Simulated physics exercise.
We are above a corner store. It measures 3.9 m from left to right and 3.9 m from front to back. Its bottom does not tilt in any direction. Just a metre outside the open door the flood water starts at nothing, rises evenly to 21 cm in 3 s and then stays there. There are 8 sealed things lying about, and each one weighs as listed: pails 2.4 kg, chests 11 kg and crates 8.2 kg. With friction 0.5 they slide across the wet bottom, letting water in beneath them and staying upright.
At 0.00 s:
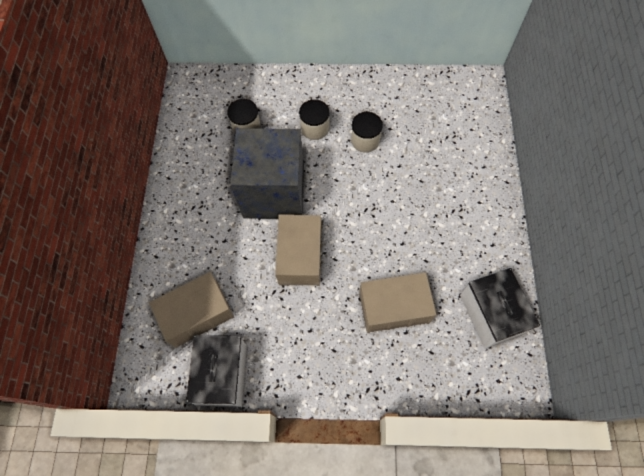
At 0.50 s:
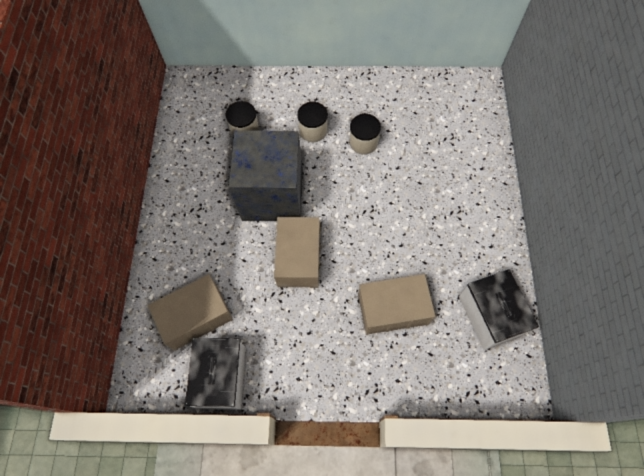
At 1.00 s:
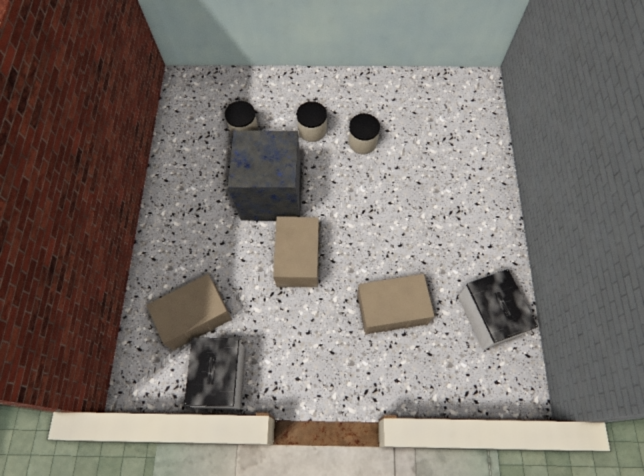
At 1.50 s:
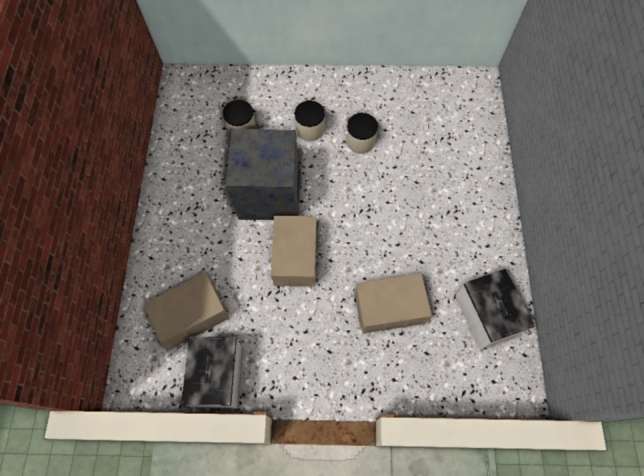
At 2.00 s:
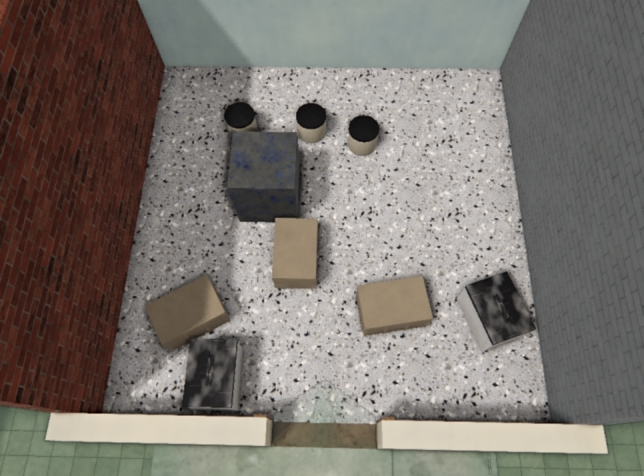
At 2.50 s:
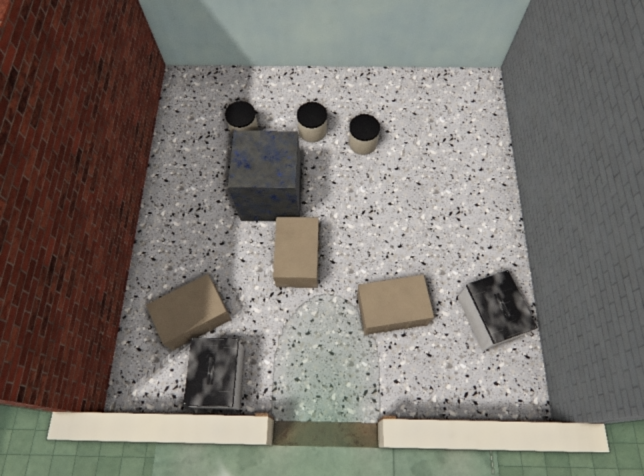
At the start, three dark-topped pails, a large dark block and several tan and dark boxes sit on a dry speckled floor between brick walls. Outside the front opening, the paving turns greenish as water spreads over it. Water then passes through the gap and fans across the floor, while the objects stay put.
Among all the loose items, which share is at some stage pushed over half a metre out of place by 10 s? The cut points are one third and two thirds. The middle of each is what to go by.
One to two in three.
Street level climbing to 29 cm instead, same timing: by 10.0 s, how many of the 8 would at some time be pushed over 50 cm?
Then it comes to 6.
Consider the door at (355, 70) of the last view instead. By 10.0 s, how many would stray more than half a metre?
In that case the number is 6.
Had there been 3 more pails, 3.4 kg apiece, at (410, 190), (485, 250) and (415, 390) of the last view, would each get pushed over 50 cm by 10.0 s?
First one crosses the line, second one stays inside the line, third one stays inside the line.
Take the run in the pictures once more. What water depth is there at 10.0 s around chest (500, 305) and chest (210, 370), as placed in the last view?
First roughly 5 cm, second roughly 4 cm.
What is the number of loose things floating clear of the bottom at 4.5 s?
At that moment it comes to 1.
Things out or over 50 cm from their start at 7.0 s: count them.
The count is 3.
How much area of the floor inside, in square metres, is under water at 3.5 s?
Some 3.5 m2 of it.
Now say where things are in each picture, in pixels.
The first frame shows a pail at (314, 112) rests on the ground; a chest at (504, 303), on the bottom; 0.0 m2 under water; 0 of 8 have shifted.
The second frame shows a pail at (312, 114), on the bottom; a chest at (503, 305), on the bottom; 0.0 m2 under water; 0 of 8 have shifted.
The third frame shows a pail at (312, 114) rests on the ground; a chest at (502, 305) rests on the ground; 0.0 m2 under water; 0 of 8 have shifted.
The fourth frame shows a pail at (310, 113) rests on the ground; a chest at (499, 304) rests on the ground; water covers 0.0 m2; 0 of 8 have shifted.
The fifth frame shows a pail at (311, 115), on the bottom; a chest at (501, 307) rests on the ground; 0.1 m2 under water; 0 of 8 have shifted.
The sixth frame shows a pail at (312, 114), on the bottom; a chest at (502, 306), on the bottom; 0.8 m2 under water; 0 of 8 have shifted.
After 3.5 s 0 of 8 are over 50 cm from their spots; 0 afloat.
After 4.5 s 1 of 8 are over 50 cm from their spots; 1 afloat.
After 7.0 s 3 of 8 are over 50 cm from their spots; 2 afloat.
After 10.0 s 4 of 8 are over 50 cm from their spots, and 4 have been at some point; 6 afloat.
